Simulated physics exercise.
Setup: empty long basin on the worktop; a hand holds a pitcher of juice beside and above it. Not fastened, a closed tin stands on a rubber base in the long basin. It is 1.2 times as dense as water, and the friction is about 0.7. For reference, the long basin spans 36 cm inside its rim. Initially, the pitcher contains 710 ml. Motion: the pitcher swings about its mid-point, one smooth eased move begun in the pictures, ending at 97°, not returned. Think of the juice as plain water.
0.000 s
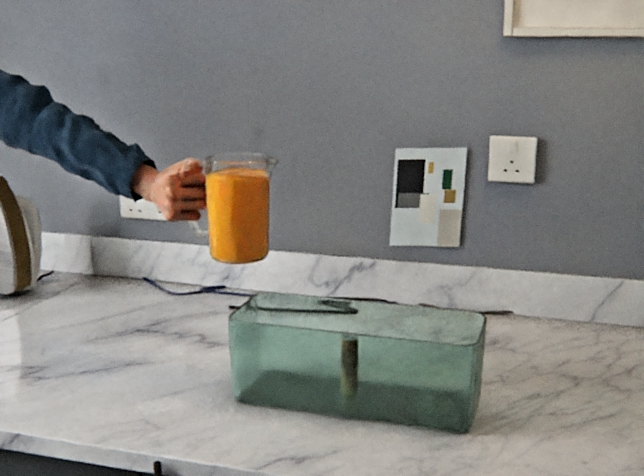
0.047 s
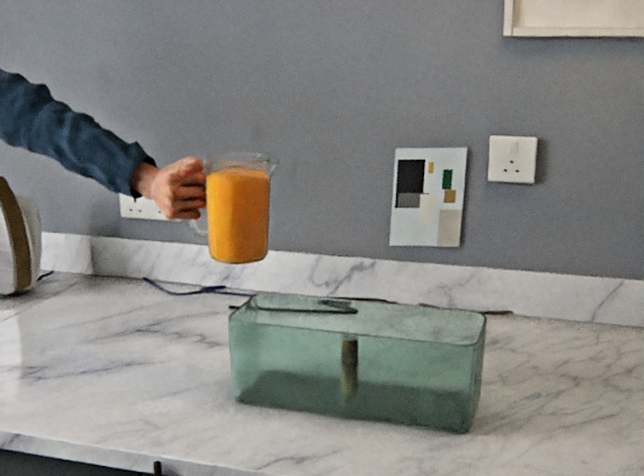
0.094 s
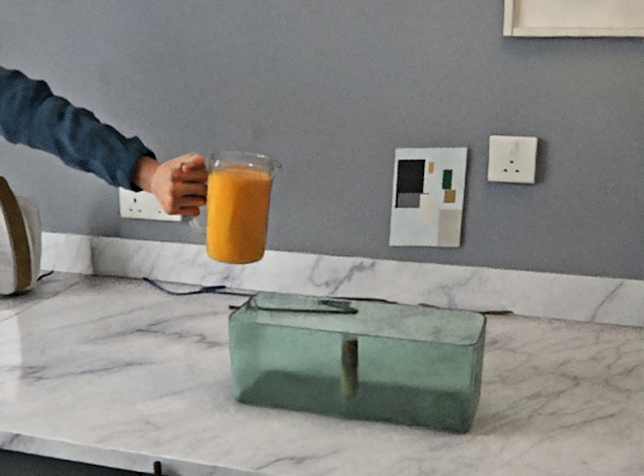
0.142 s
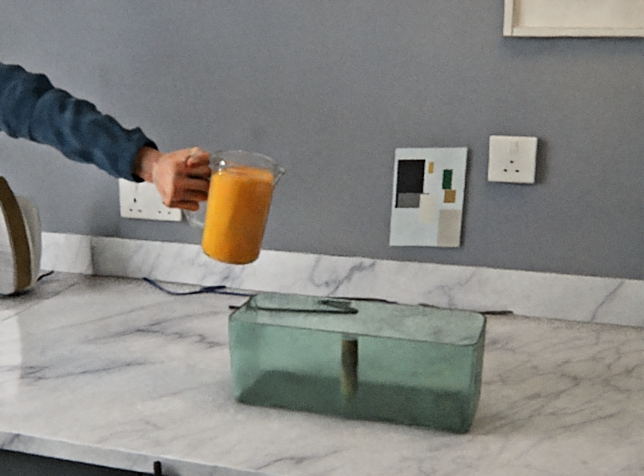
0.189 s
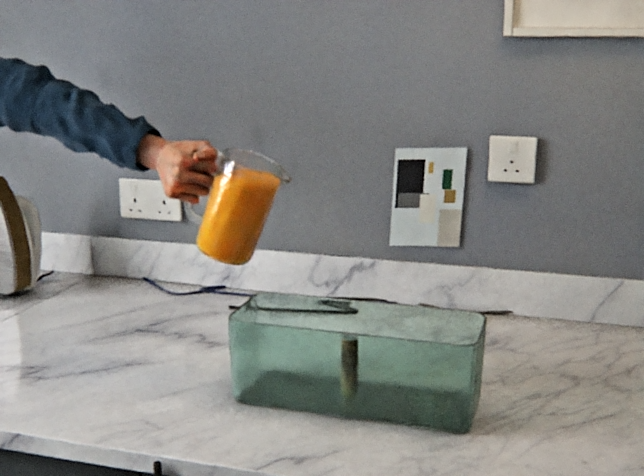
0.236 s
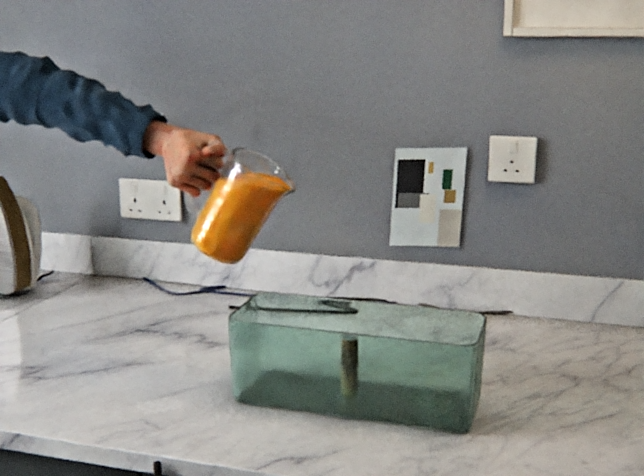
A hand in a dark blue sleeve held a glass pitcher of orange juice above an empty-looking green glass basin on a marble worktop, then smoothly tilted it to the right.
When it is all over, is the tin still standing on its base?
No, it has tipped onto its side.
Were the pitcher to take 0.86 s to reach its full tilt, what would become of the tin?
In that case the tin overturns.
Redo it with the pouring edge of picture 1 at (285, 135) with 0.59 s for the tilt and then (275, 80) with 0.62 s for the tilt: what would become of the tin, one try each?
Run one: It tumbles. Run two: It does not tip.
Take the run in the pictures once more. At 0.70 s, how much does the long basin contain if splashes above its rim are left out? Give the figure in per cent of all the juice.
The share is close to 42 percent.
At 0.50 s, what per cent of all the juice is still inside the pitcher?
At that time about 74 in a hundred parts are still held.
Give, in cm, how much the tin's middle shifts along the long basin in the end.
12.0 cm.
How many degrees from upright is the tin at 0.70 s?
Some 5°.
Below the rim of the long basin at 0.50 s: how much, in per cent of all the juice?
The basin holds roughly 6 in a hundred parts at that moment.
After 0.50 s the tilt is 88° and 74 per cent is still to pour; the tin stands where it began.
After 0.70 s the tilt is 97° and 37 per cent is still to pour; the tin leans 5°.
After 0.90 s the tilt is 97° and 14 per cent is still to pour; the tin lies on its side.
After 1.12 s the tilt is 97° and 5 per cent is still to pour; the tin lies on its side.
In the end the tin lies on its side.
